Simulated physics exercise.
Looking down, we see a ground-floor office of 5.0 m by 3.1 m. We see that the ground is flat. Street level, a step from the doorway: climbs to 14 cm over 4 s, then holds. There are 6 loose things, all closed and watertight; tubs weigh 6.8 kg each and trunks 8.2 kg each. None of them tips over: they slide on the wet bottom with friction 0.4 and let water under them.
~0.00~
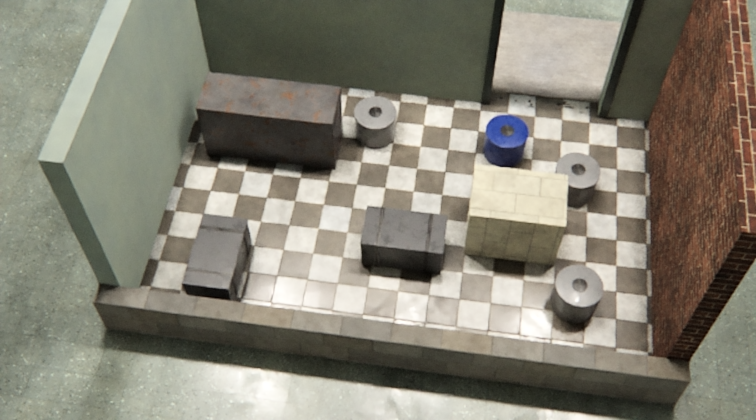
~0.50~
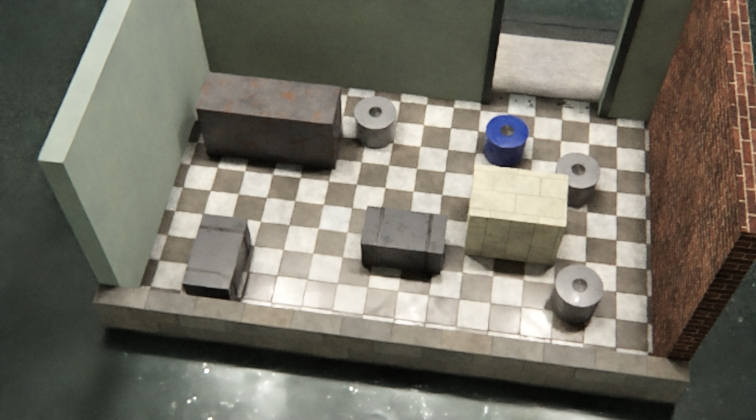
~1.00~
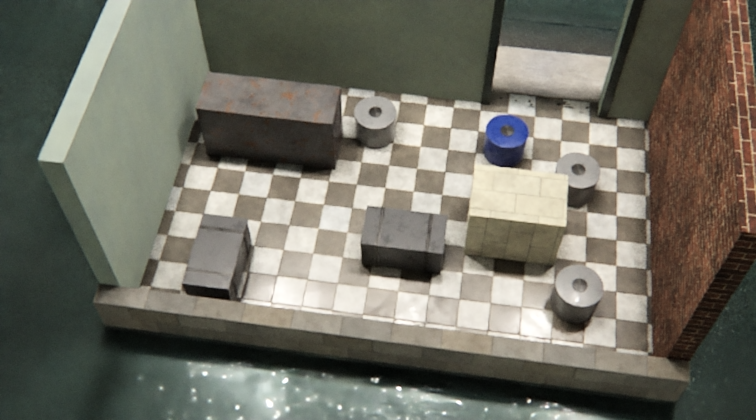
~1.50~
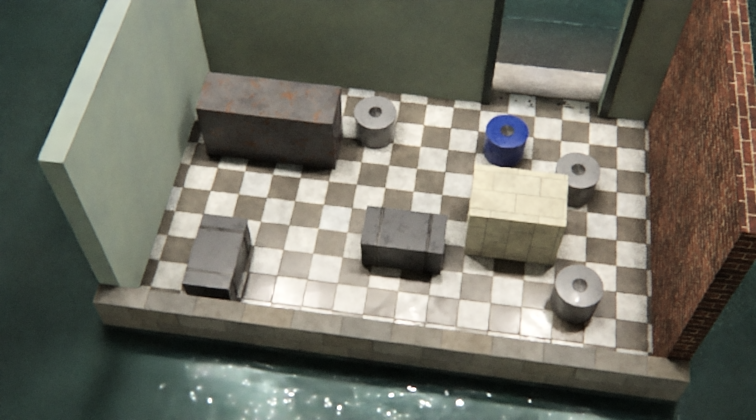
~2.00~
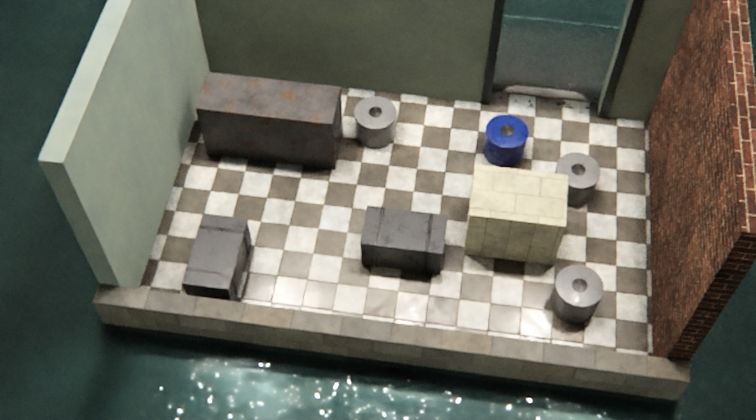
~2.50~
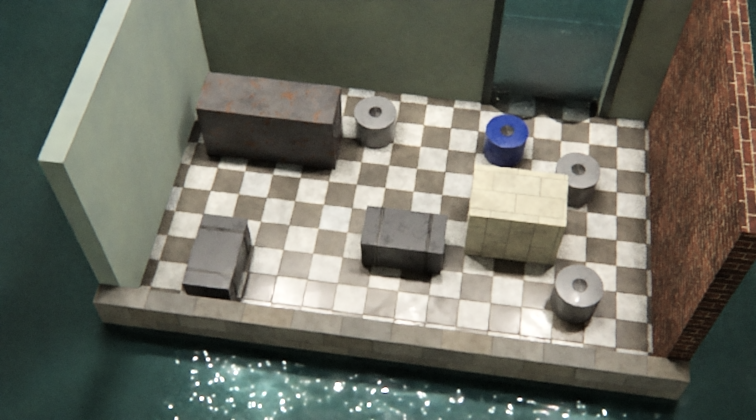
In a small checker-floored room seen from above, dark water spread over the ground outside and crept up to the doorway at the back, while the blue tub, grey tubs and blocks stayed put.
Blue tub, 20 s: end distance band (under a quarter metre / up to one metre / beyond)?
Beyond one metre.
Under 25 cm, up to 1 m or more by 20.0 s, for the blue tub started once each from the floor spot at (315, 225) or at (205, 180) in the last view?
I'd expect it to get swept far off the first time and to remain in place the second time.
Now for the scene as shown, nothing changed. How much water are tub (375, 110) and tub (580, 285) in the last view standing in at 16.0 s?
Depths: Near 5 cm, then near 5 cm.
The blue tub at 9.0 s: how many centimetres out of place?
250 cm or so by then.
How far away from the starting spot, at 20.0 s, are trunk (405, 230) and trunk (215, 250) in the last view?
100 cm and 120 cm respectively.
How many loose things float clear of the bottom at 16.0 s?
I'd say 6 of them.
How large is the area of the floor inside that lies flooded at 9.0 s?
Around 13 m2 of it.
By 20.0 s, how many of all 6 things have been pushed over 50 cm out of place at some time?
Result: 6.
After 4.0 s the blue tub is near (500, 139), 0.1 m from its start, aground; 0 afloat.
After 9.0 s the blue tub is near (289, 186), 2.4 m from its start, aground; 1 afloat.
After 16.0 s the blue tub is near (258, 214), 2.7 m from its start, afloat; 6 afloat.
After 20.0 s the blue tub is near (230, 196), 2.9 m from its start, afloat; 6 afloat.
